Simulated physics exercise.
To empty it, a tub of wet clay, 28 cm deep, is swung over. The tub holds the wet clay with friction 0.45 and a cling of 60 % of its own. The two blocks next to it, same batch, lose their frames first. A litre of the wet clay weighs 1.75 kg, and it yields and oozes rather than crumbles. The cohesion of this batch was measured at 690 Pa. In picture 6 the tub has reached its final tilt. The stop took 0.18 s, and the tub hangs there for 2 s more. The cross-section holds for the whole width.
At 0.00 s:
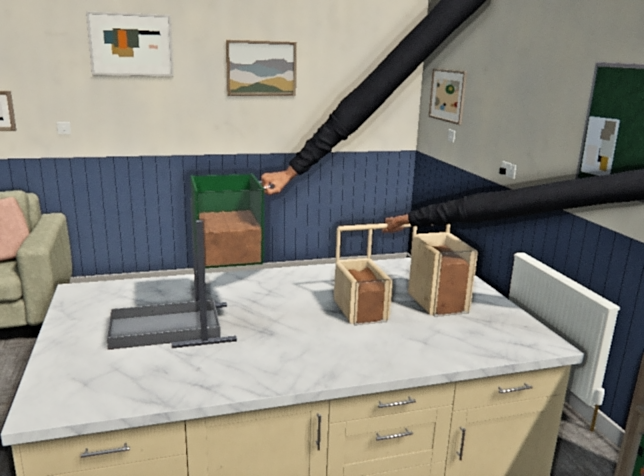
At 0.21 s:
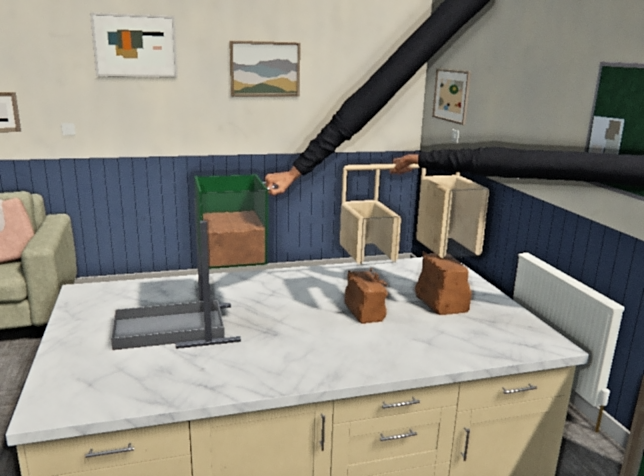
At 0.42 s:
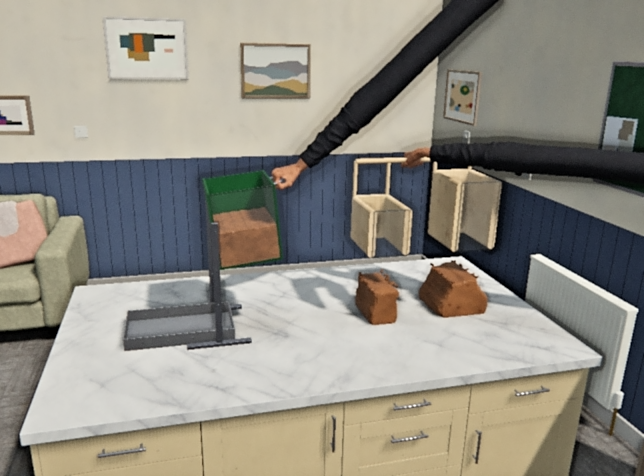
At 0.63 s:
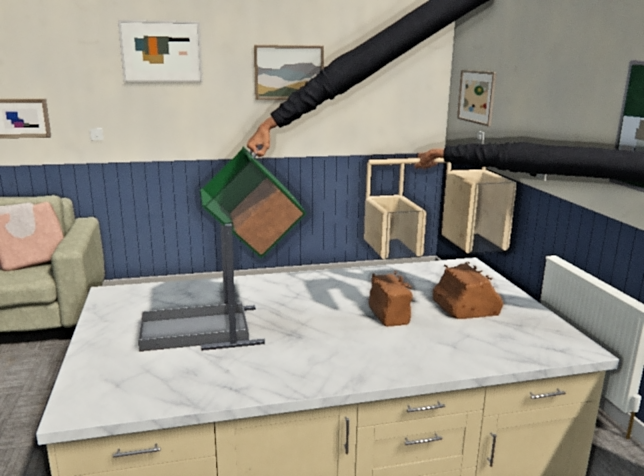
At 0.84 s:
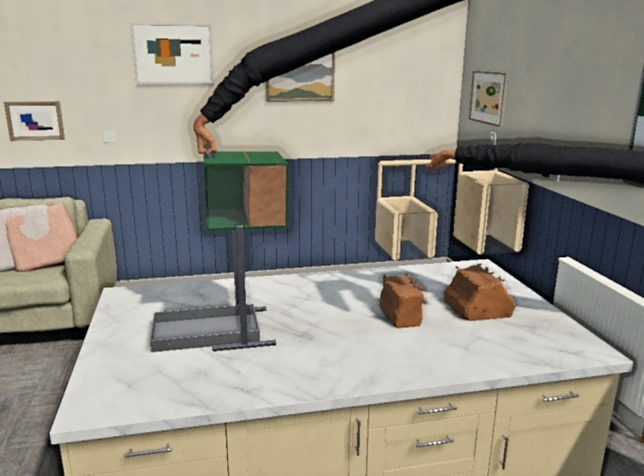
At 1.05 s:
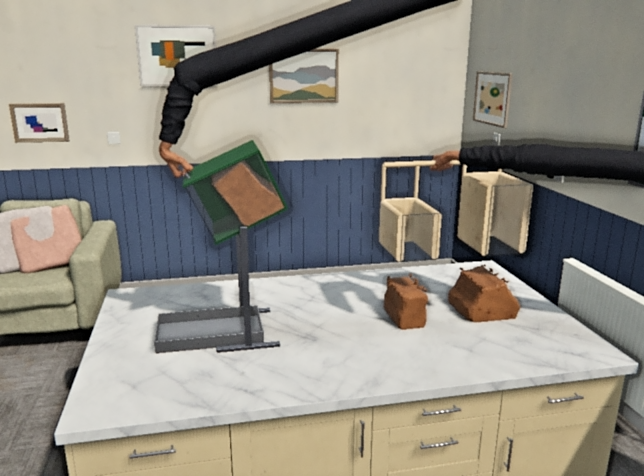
The clip opens with an arm lifting two joined wooden boxes off brown clay blocks on a marble-topped counter, and the larger right block sags lower and wider. Another arm then swings a green tub of clay over to the left, past its side, with the clay still inside.
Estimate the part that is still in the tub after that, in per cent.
Expect roughly 44 %.
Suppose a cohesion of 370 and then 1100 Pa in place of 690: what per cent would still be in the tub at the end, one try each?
In turn about 30 %, 50 %.
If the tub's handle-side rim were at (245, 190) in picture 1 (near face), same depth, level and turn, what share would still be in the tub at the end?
Then about 40 %.
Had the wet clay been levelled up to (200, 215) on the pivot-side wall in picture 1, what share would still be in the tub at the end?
Then about 16 %.
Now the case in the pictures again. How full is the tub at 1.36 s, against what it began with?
Near 45 %.
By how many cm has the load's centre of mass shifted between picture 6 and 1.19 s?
About 10 cm.
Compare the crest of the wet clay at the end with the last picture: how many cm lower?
Roughly 13 cm.
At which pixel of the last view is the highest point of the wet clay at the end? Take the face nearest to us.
At about (278, 200).
After 1.19 s, the tub is at 114 degrees and holds 92 %.
After 1.36 s, the tub is at 114 degrees and holds 44 %.
After 1.53 s, the tub is at 114 degrees and holds 44 %.
After 1.70 s, the tub is at 114 degrees and holds 44 %.
After 3.05 s, at the end, the tub is at 114 degrees and holds 44 %.
